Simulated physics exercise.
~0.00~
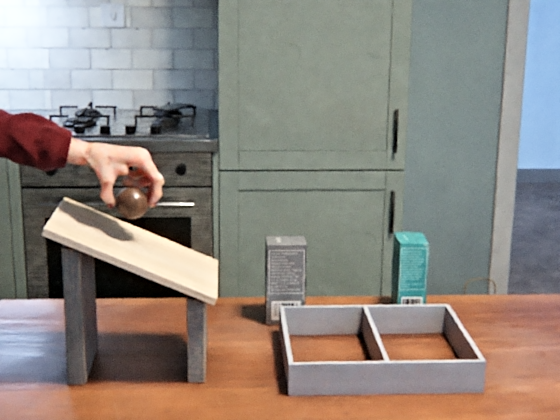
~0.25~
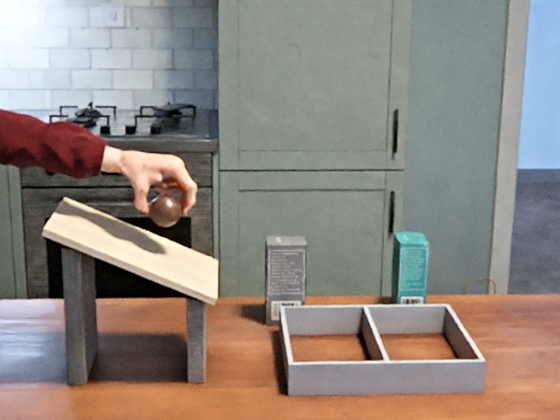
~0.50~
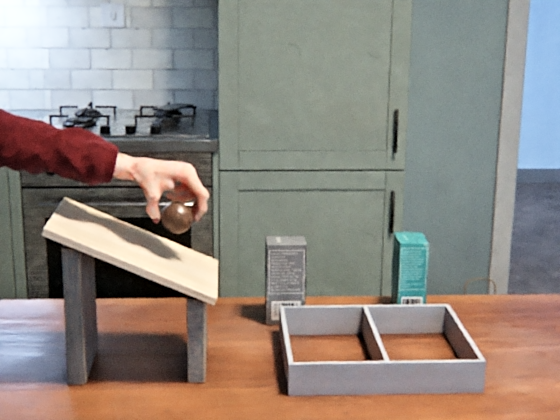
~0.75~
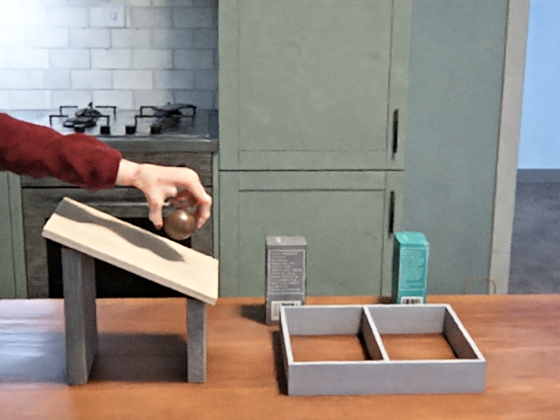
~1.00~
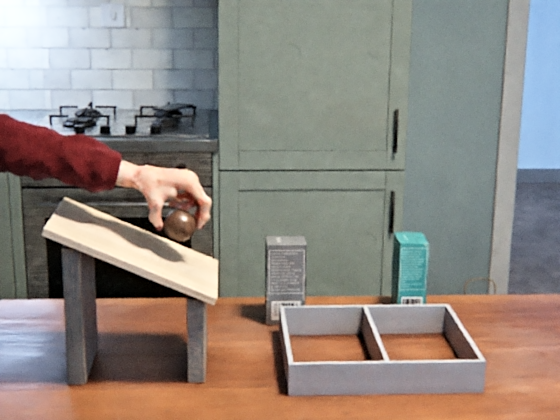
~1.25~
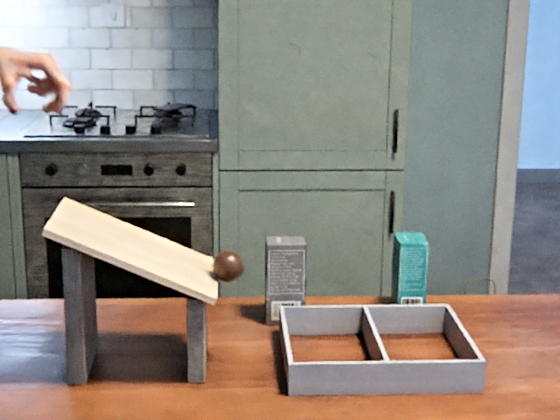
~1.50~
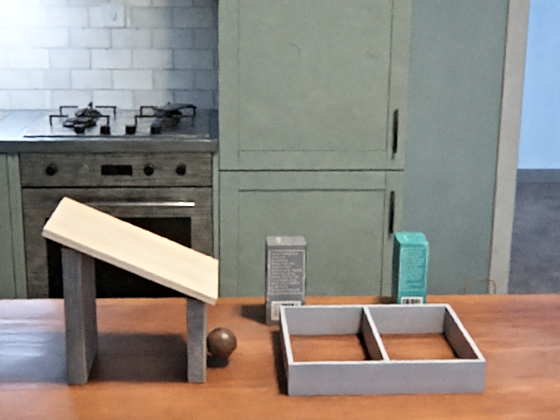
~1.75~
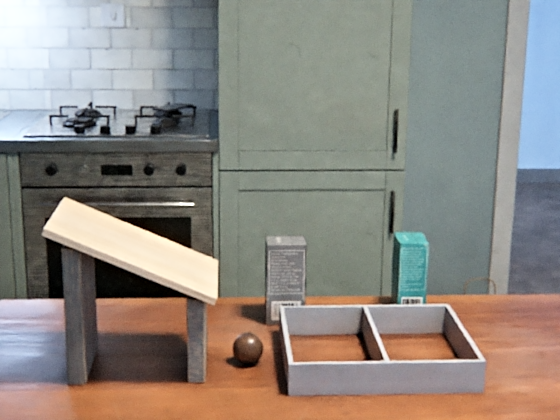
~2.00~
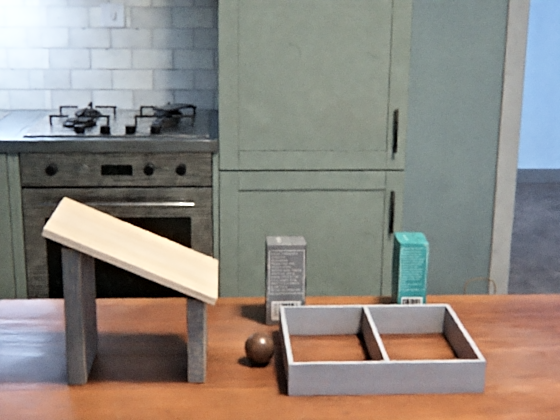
A brown ball released by a hand near a sloping board's lower end drops to the table, rolling right beside a grey tray.
